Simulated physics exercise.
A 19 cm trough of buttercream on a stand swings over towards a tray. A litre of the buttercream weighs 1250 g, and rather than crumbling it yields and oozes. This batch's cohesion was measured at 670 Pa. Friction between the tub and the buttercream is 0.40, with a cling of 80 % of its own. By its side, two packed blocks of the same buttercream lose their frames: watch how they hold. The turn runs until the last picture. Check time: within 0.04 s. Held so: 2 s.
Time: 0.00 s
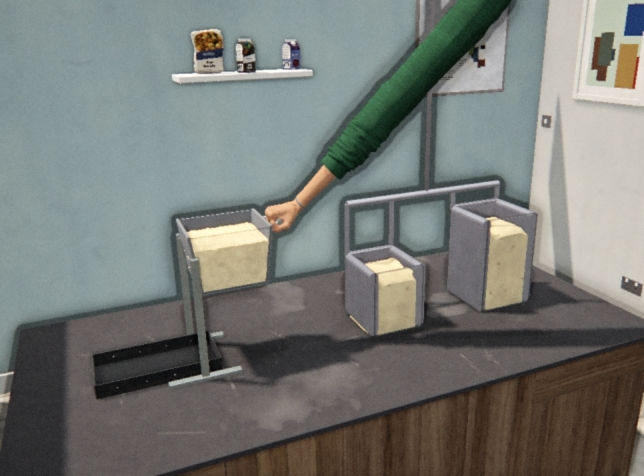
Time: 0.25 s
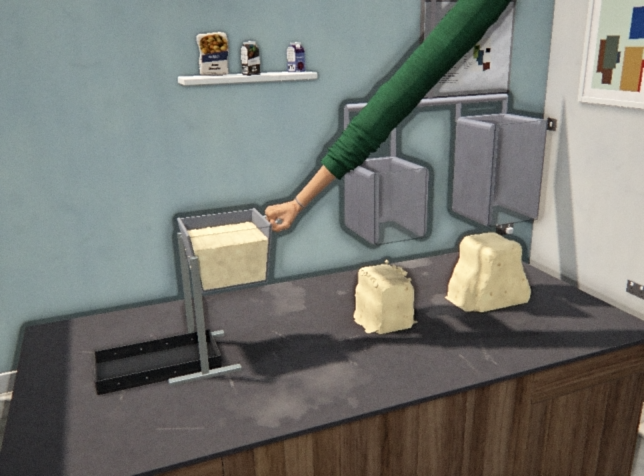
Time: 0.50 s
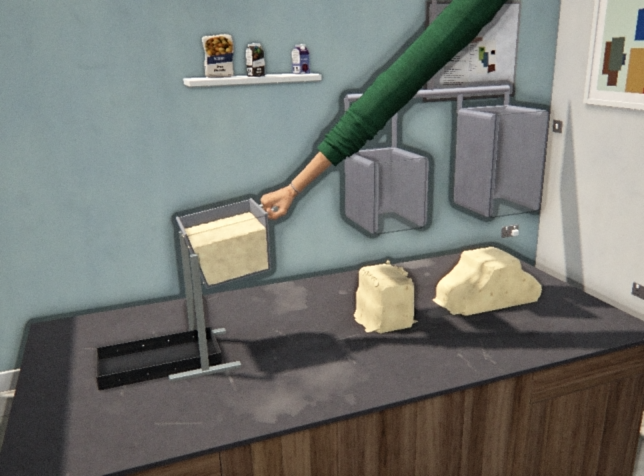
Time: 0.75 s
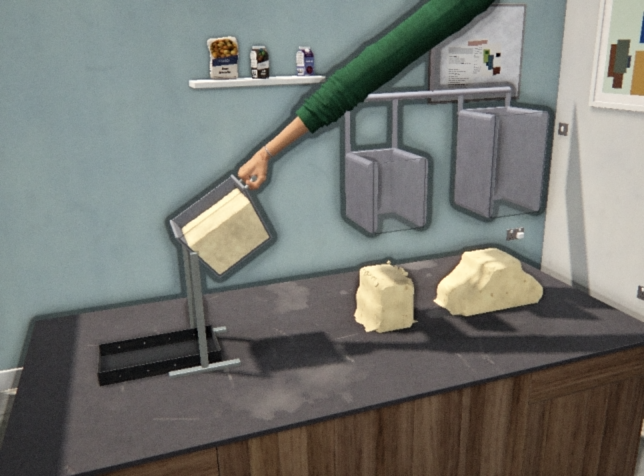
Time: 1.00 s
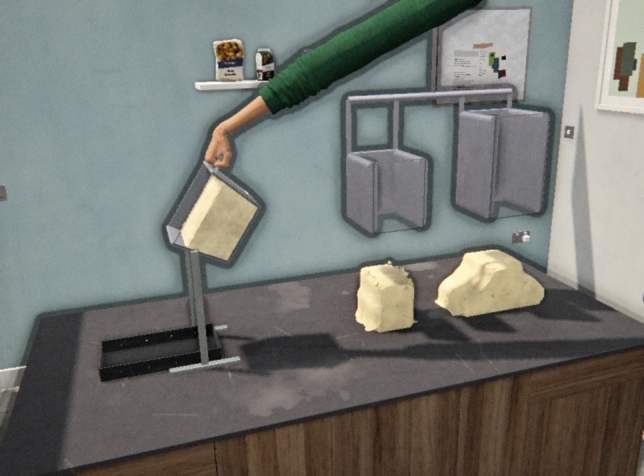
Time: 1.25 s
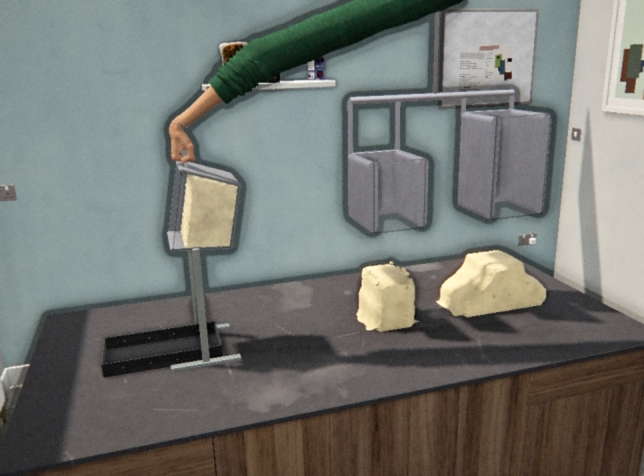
On a dark kitchen counter, two metal casings rose off blocks of pale buttercream, the right block slumped lower and wider, and a green-sleeved arm swung a filled trough up and leftward on its stand.
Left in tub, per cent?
100 %.
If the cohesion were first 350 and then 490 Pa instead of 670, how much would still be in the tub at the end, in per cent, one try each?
Respectively 55 % and 70 %.
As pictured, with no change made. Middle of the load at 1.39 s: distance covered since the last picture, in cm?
It has moved around 1 centimetres.
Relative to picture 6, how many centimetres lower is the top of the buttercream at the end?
About 2 cm.
By 1.39 s, the tub is at 78 degrees and holds 100 %.
By 1.56 s, the tub is at 78 degrees and holds 100 %.
By 1.73 s, the tub is at 78 degrees and holds 100 %.
By 1.90 s, the tub is at 78 degrees and holds 100 %.
By 3.25 s, at the end, the tub is at 78 degrees and holds 100 %.
